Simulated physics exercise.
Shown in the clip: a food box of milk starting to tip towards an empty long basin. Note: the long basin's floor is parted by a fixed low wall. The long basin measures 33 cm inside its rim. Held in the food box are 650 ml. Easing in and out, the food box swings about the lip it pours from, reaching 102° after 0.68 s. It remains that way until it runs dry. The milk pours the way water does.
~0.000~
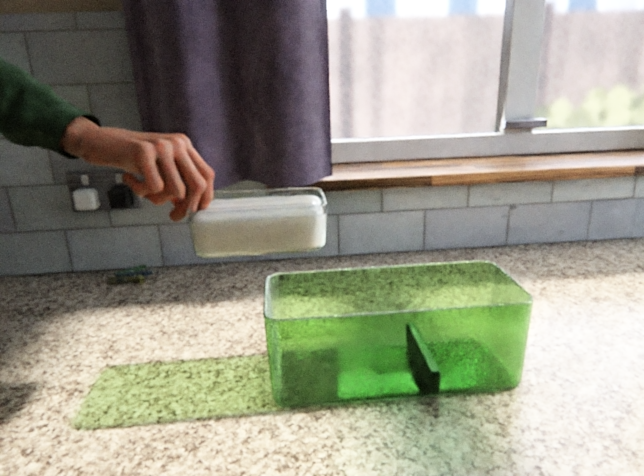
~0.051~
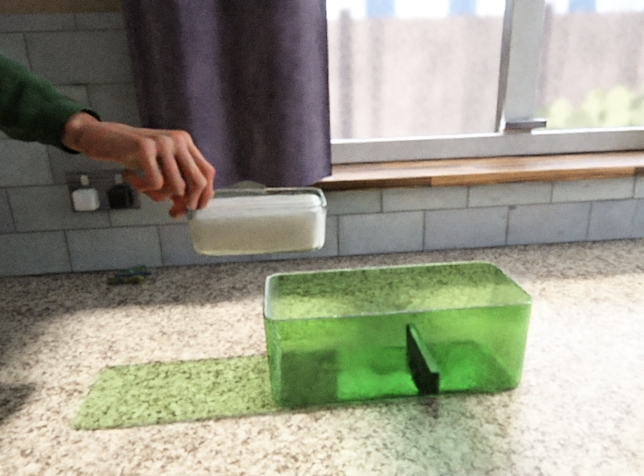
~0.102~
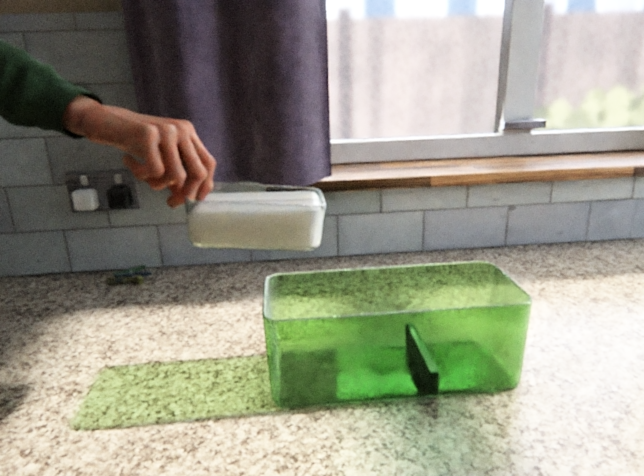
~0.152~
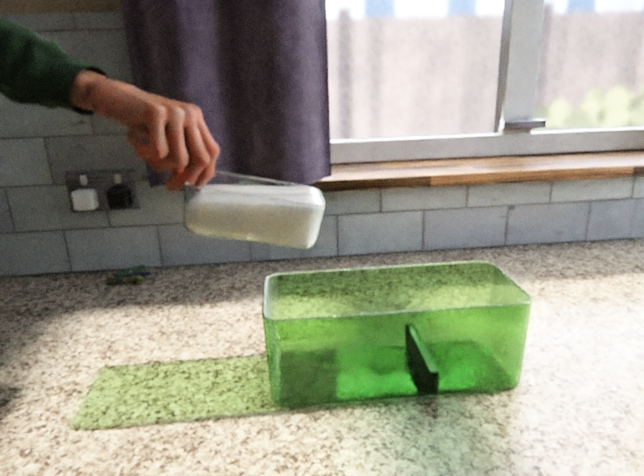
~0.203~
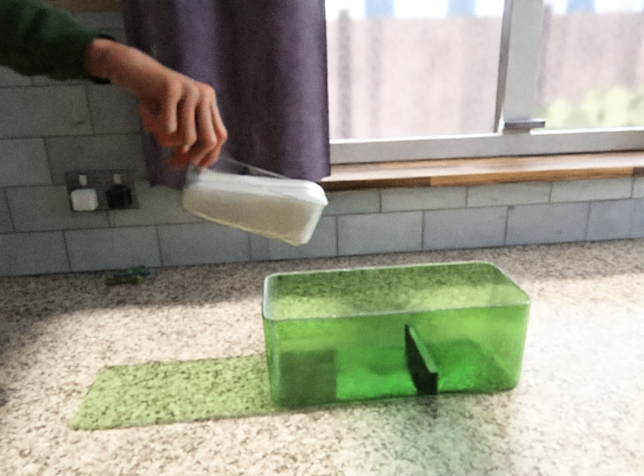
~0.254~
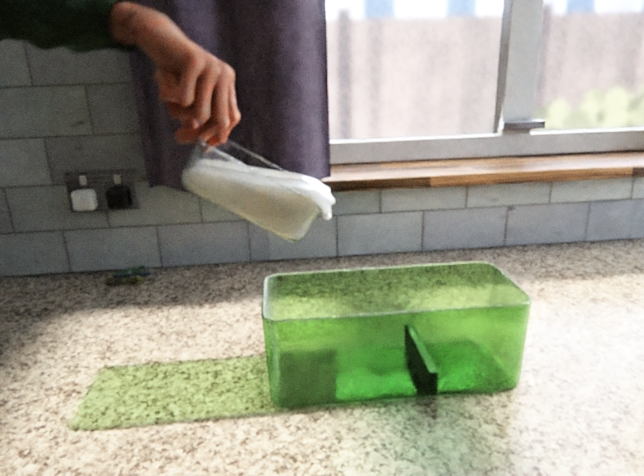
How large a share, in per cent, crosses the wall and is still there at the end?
A share of about 47 per cent.
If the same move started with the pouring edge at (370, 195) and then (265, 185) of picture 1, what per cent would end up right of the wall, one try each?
The first try gives around 65 percent, the second around 20 percent.
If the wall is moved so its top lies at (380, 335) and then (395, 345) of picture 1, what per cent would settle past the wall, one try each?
One try each: Around 75 percent and then around 60 percent.
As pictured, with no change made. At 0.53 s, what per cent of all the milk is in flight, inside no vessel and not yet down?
64 per cent.
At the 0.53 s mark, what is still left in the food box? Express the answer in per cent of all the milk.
Some 14 per cent.
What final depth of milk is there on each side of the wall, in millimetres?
Around 10 mm deep on the left, around 20 mm deep on the right.
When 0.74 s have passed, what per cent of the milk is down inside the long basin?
Close to 88 in a hundred.
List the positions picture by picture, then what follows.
It leans 0°; its right rim is at (323, 198); the milk meets the walls at (196, 208) and (321, 202); the long basin's rim runs from (266, 297) to (512, 280); the wall's top is at (422, 345), in the first frame.
It leans 1°; its right rim is at (323, 198); the milk meets the walls at (195, 207) and (321, 202), in the second frame.
It leans 6°; its right rim is at (322, 198); the milk meets the walls at (194, 202) and (320, 198), in the third frame.
It leans 12°; its right rim is at (322, 198); the milk meets the walls at (192, 193) and (320, 193), in the fourth frame.
It leans 21°; its right rim is at (321, 199); the milk meets the walls at (192, 180) and (319, 194); 4 per cent is over the edge, in the fifth frame.
It leans 31°; its right rim is at (320, 199); the milk meets the walls at (190, 165) and (305, 183); 9 per cent is over the edge, in the sixth frame.
After 0.53 s the tilt is 91° and 15 per cent is still to pour, 20 is left of the wall and 0 right of it.
After 0.74 s the tilt is 102° and 0 per cent is still to pour, 25 is left of the wall and 62 right of it.
After 0.95 s the tilt is 102° and 0 per cent is still to pour, 37 is left of the wall and 50 right of it.
After 1.18 s the tilt is 102° and 0 per cent is still to pour, 43 is left of the wall and 47 right of it.
In the end 43 per cent lies left of the wall, 47 right of it and 10 outside.
